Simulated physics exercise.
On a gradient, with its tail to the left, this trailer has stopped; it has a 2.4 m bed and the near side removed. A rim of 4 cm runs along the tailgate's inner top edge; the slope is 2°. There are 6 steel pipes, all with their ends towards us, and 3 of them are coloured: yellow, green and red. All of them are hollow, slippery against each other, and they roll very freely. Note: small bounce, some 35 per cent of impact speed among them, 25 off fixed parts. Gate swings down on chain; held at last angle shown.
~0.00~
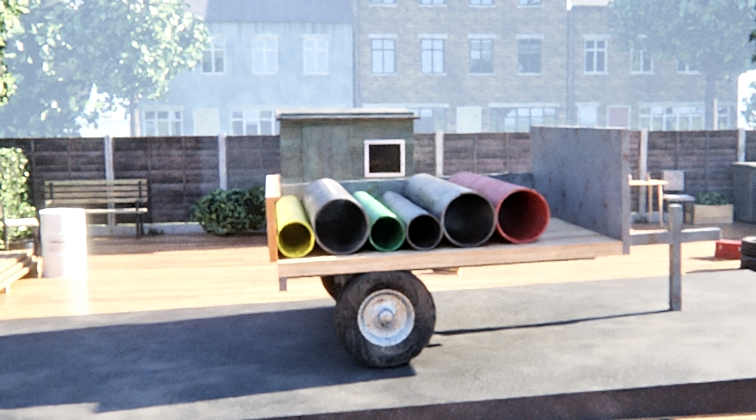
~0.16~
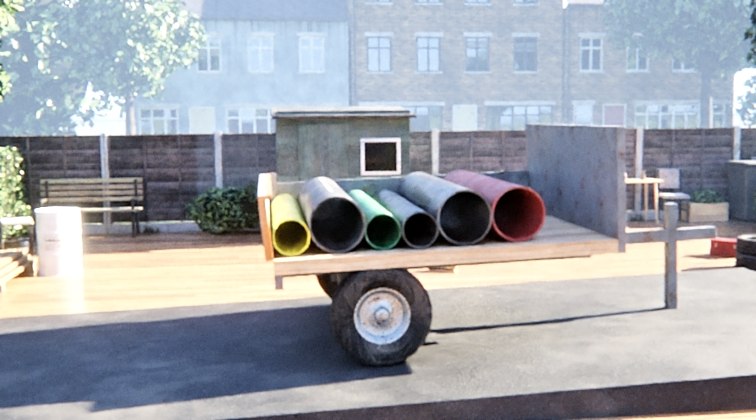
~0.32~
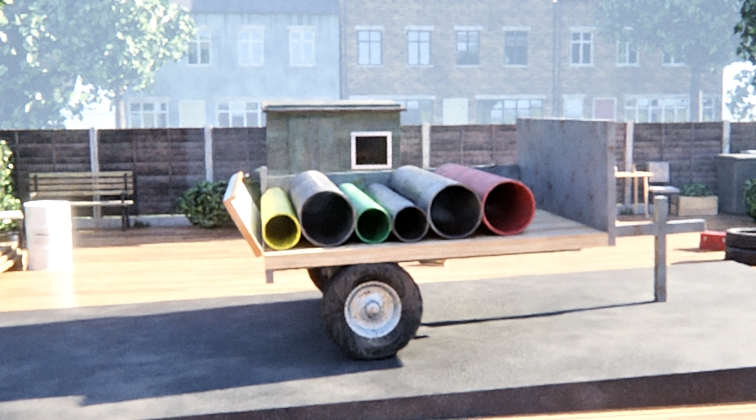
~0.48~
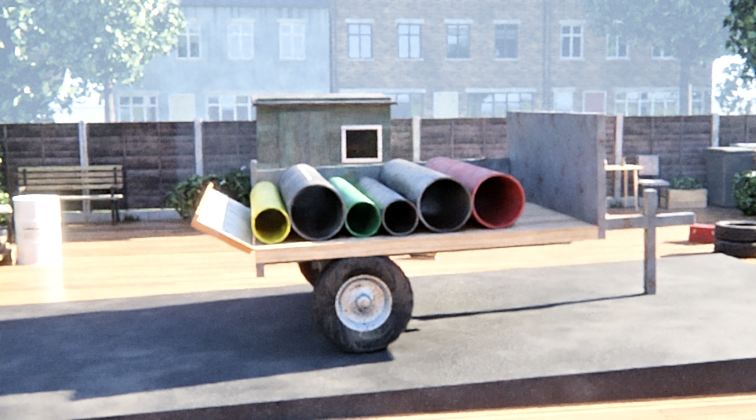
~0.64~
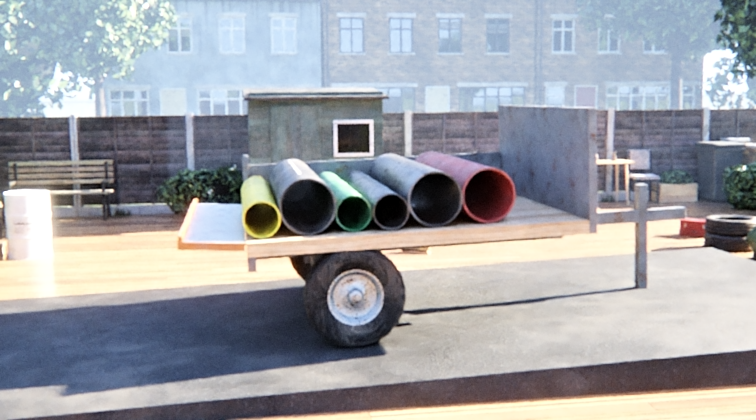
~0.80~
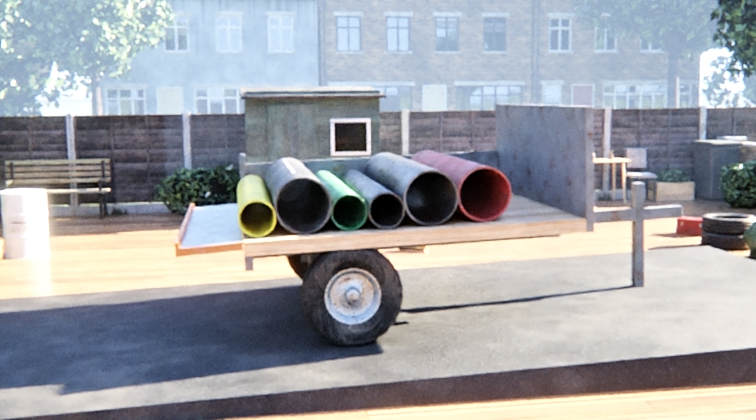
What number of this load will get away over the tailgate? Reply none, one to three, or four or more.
Reply: None.
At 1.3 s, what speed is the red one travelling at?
Estimated speed near 0.1 m/s.
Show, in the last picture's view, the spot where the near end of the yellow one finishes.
It ends up close to (193, 224).
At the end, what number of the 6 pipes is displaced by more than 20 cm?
6.
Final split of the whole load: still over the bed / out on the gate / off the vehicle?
The split comes out as 4, 2 and 0.
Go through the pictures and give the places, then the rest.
Yellow (295, 239), green (388, 234), red (523, 216); gate 88° above level, tip at (270, 200); 6 of the 6 make up the bottom layer on the bed, in the first frame.
Yellow (291, 237), green (384, 232), red (519, 214); gate 84° above level, tip at (262, 199), in the second frame.
Yellow (282, 231), green (374, 226), red (509, 208); gate 61° above level, tip at (228, 202), in the third frame.
Yellow (271, 225), green (364, 219), red (499, 201); gate 29° above level, tip at (195, 223), in the fourth frame.
Yellow (262, 220), green (354, 214), red (490, 196); gate 3° above level, tip at (181, 246), in the fifth frame.
Yellow (257, 219), green (350, 213), red (485, 194); gate 4° below level, tip at (179, 253), in the sixth frame.
By 1.3 s, yellow is on the bed, 5 cm short of the hinge, rolling left; green is on the bed, 70 cm short of the hinge, rolling left; red is on the bed, 170 cm short of the hinge, rolling left; 0 of 6 are out.
By 1.8 s, yellow is on the gate, 5 cm past the hinge, rolling left; green is on the bed, 60 cm short of the hinge, rolling left; red is on the bed, 160 cm short of the hinge, rolling left; 0 of 6 are out.
By 2.4 s, yellow is on the gate, 20 cm past the hinge, rolling left; green is on the bed, 50 cm short of the hinge, rolling left; red is on the bed, 145 cm short of the hinge, rolling left; 0 of 6 are out.
Finally (3.1 s), yellow is on the gate, 35 cm past the hinge; green is on the bed, 30 cm short of the hinge; red is on the bed, 130 cm short of the hinge; 0 of 6 are out.
